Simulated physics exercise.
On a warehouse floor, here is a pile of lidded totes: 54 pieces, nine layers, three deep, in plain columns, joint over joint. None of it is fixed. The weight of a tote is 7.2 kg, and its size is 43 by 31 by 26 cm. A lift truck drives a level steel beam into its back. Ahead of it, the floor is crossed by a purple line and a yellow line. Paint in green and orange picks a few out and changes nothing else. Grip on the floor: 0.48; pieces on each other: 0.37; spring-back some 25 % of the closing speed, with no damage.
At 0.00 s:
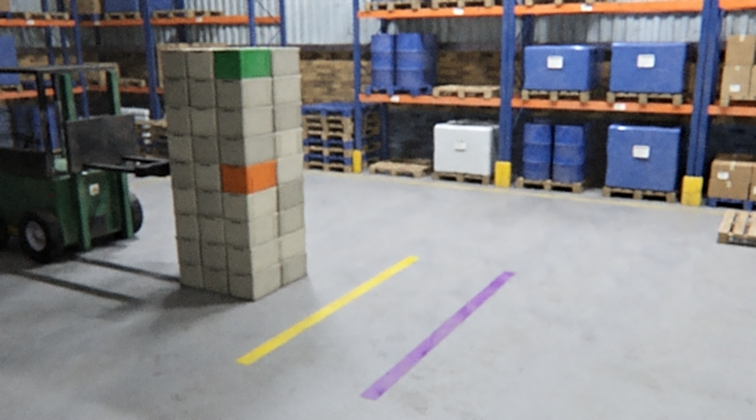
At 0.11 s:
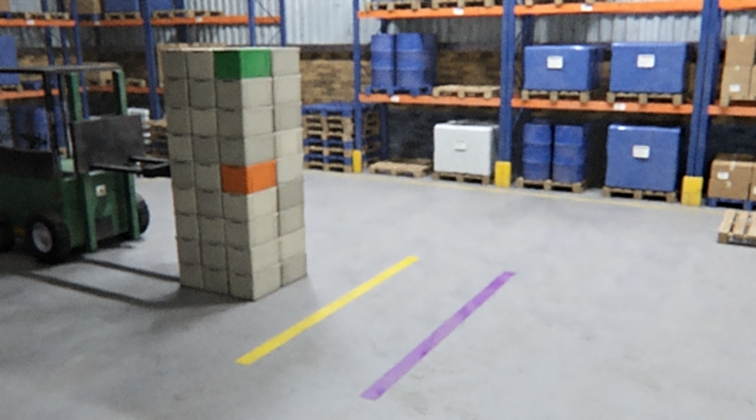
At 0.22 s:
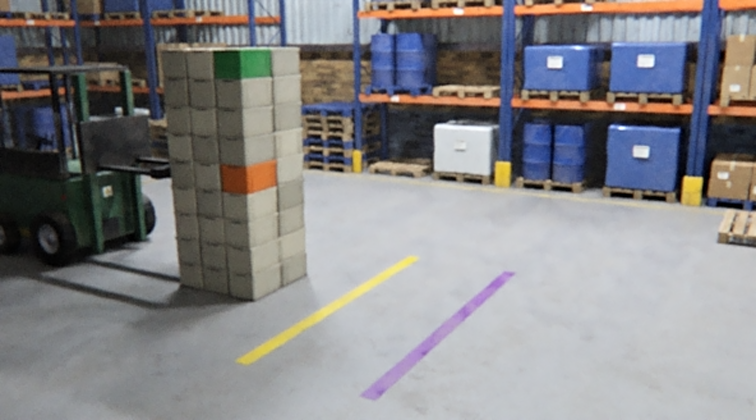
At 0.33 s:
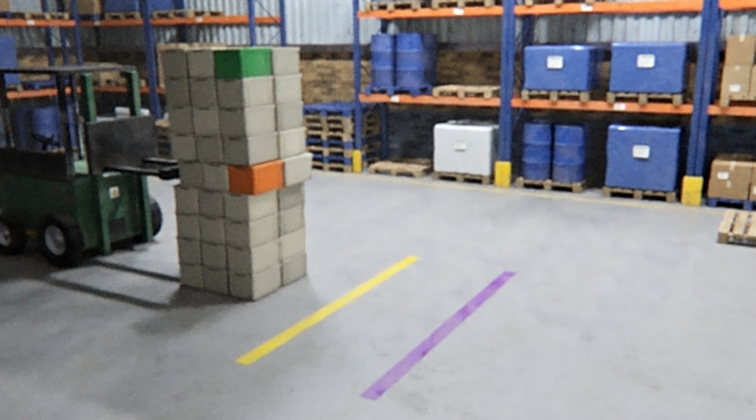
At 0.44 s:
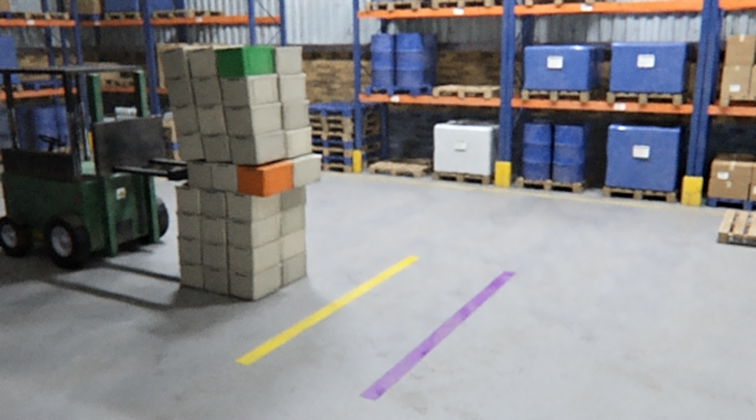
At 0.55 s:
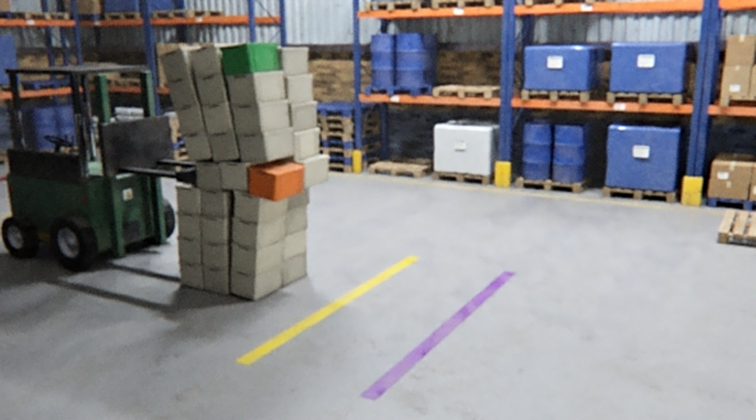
A tall stack of pale boxes bent and leaned at its middle as a green forklift rolled in from the left and pushed it with a beam, shifting the orange box rightward and tilting those above.
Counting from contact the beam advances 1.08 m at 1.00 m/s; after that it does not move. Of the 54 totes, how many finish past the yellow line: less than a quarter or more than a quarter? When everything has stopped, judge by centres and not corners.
I reckon upwards of a quarter end up past it.
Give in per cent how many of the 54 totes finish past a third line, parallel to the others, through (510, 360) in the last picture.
It comes to around 5 in a hundred.
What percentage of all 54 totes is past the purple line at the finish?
About 15 percent of them.
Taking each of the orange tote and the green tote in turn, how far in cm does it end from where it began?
Orange 220, green 230.
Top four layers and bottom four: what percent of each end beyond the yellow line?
For the top it's 50 in a hundred, for the bottom 20 in a hundred.
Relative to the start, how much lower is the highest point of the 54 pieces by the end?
60 cm.
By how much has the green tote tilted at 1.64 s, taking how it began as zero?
About 140°.
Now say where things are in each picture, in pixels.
In the first frame (pixels give the middle of a visible side), beam (139, 172) 22 cm from the stack; purple line, near end, (429, 344); yellow line, near end, (314, 319); orange tote (263, 177); green tote (257, 64); none has stirred.
Beam (147, 173) 11 cm from the stack; green tote (257, 64), in the second frame.
Beam (156, 174) 1 mm in; green tote (257, 64), in the third frame.
Beam (164, 175) 11 cm in; orange tote (269, 178) 8 cm from its place; movement in 19 of them, in the fourth frame.
Beam (173, 176) 22 cm in; orange tote (279, 180) 20 cm from its place; green tote (259, 61) 4° from how it stood; steepest lean 8°, the tote at (184, 119); movement in 38 of them, in the fifth frame.
Beam (181, 177) 33 cm in; purple line, near end, (429, 344); yellow line, near end, (314, 319); orange tote (290, 184) 9° from how it stood; green tote (265, 58) 6° from how it stood; steepest lean 14°, the tote at (173, 65); movement in 43 of them, in the sixth frame.
After 0.98 s, 1 of the 54 totes past the yellow line; orange tote on its side; green tote 12° from how it stood.
After 1.64 s, 19 of the 54 totes past the yellow line; orange tote upside down; green tote upside down.
In the end (3.8 s), 23 of the 54 totes past the yellow line; orange tote upside down; green tote on its side. That is 43 per cent. From the last view, middles, orange tote near (433, 316), green tote near (329, 306).
